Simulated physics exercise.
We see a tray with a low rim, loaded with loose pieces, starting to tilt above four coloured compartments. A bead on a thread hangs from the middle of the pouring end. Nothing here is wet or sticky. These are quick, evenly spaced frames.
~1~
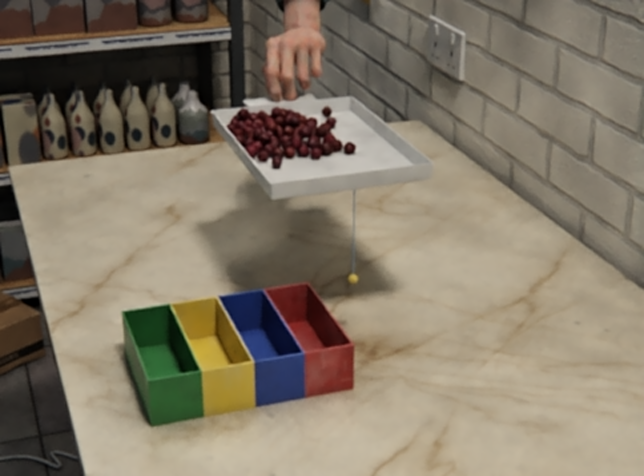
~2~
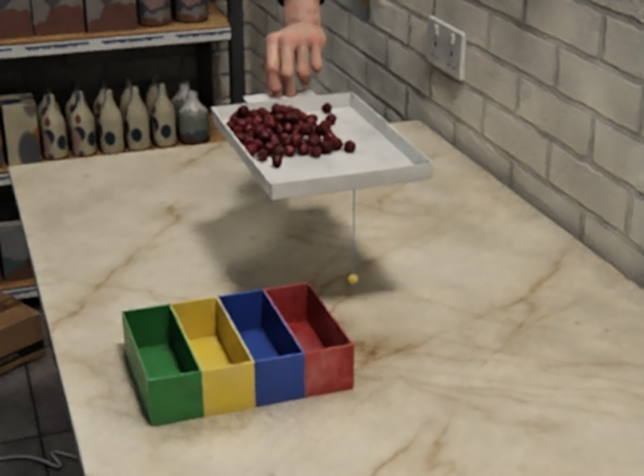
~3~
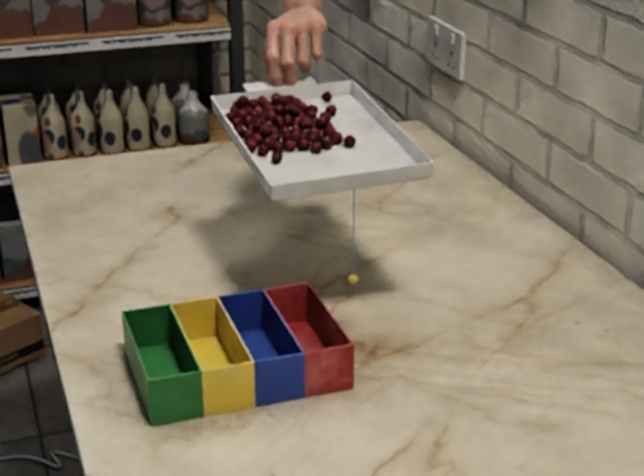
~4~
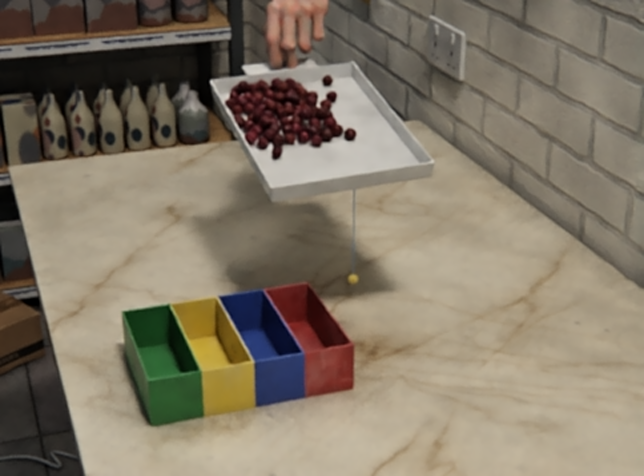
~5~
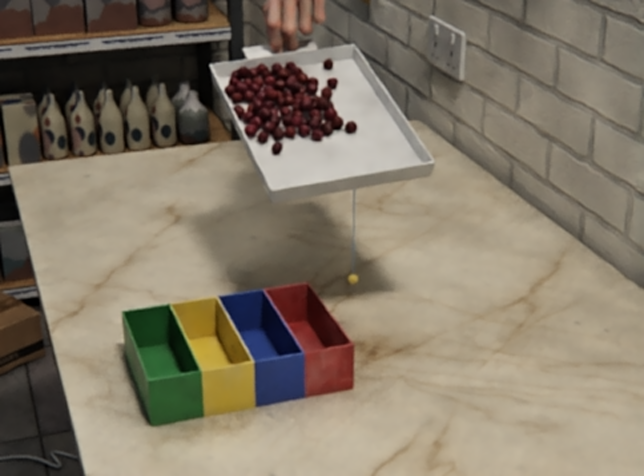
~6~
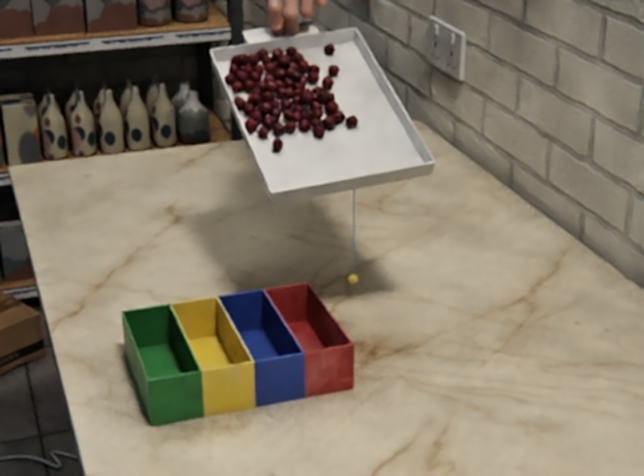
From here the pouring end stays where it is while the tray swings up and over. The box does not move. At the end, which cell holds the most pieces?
It favours the red compartment.
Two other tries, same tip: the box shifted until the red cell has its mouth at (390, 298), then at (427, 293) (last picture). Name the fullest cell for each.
First the cell in yellow, then the cell in green.
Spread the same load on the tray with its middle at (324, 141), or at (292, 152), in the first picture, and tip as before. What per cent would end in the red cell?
First some 40, then 40 per cent.
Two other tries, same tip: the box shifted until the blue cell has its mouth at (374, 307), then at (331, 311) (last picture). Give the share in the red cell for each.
Near 10 % and 10 %.
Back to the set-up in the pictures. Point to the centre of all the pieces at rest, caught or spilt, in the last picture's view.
Close to (335, 369).
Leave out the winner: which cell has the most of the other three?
Second comes that blue cell.
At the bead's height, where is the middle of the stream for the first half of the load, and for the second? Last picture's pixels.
First near (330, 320), later near (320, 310).
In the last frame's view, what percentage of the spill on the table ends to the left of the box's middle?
It comes to 0 per cent or so.
Soon, tray tipped steeply; nearly all on the tray; a stray few in the blue cell; a stray few in the red cell; a stray few falling or outside the box.
A while on, tray tipped past a quarter turn; nearly all on the tray; a stray few in the green cell; a stray few in the blue cell; a stray few in the red cell; a small part falling or outside the box.
Towards the end, tray tipped past a quarter turn; about a third in the red cell; about a quarter in the blue cell; a stray few in the green cell; about half falling or outside the box.
Finally, tray tipped past a quarter turn; about a third in the red cell; about a quarter in the blue cell; a stray few in the green cell; none in the yellow cell; about half outside the box.
